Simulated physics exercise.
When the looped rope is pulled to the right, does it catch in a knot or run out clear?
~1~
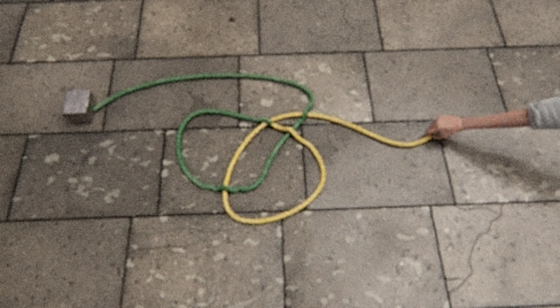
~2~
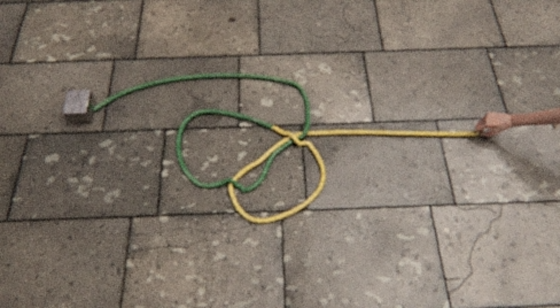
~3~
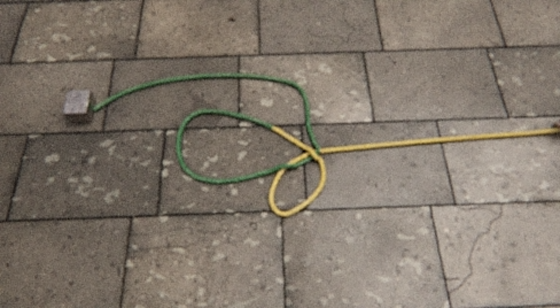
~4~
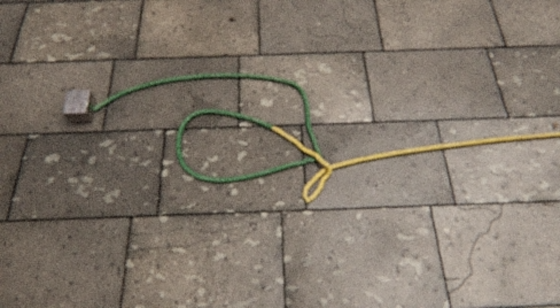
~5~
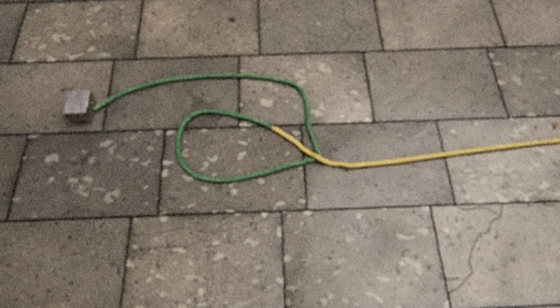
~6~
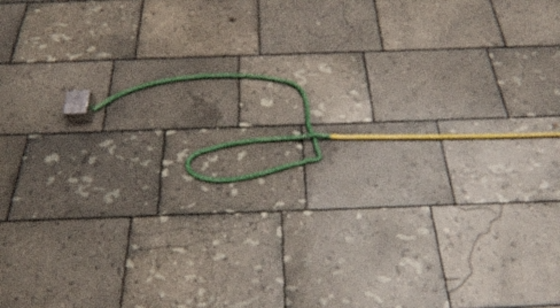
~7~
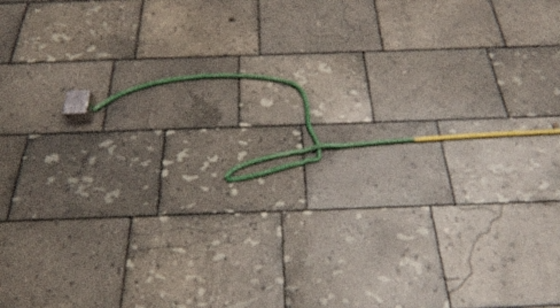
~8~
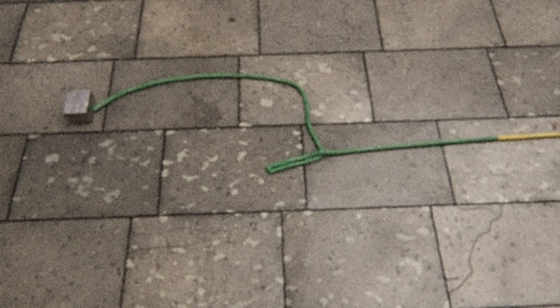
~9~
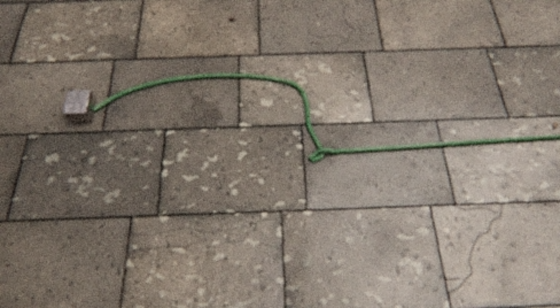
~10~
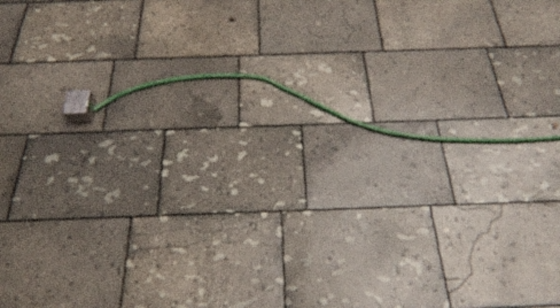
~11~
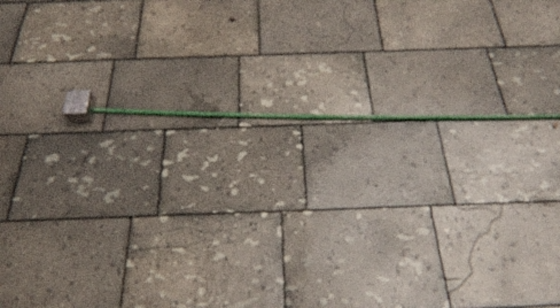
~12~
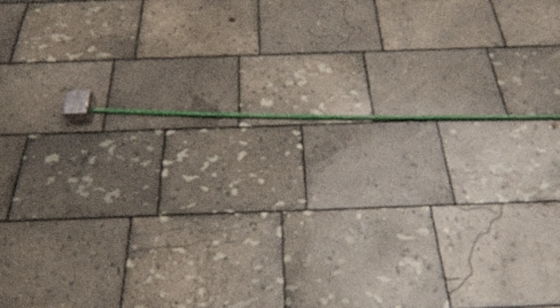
It runs out clear. The loops shrink away and the rope ends up straight, with no knot left in the part that can be seen.
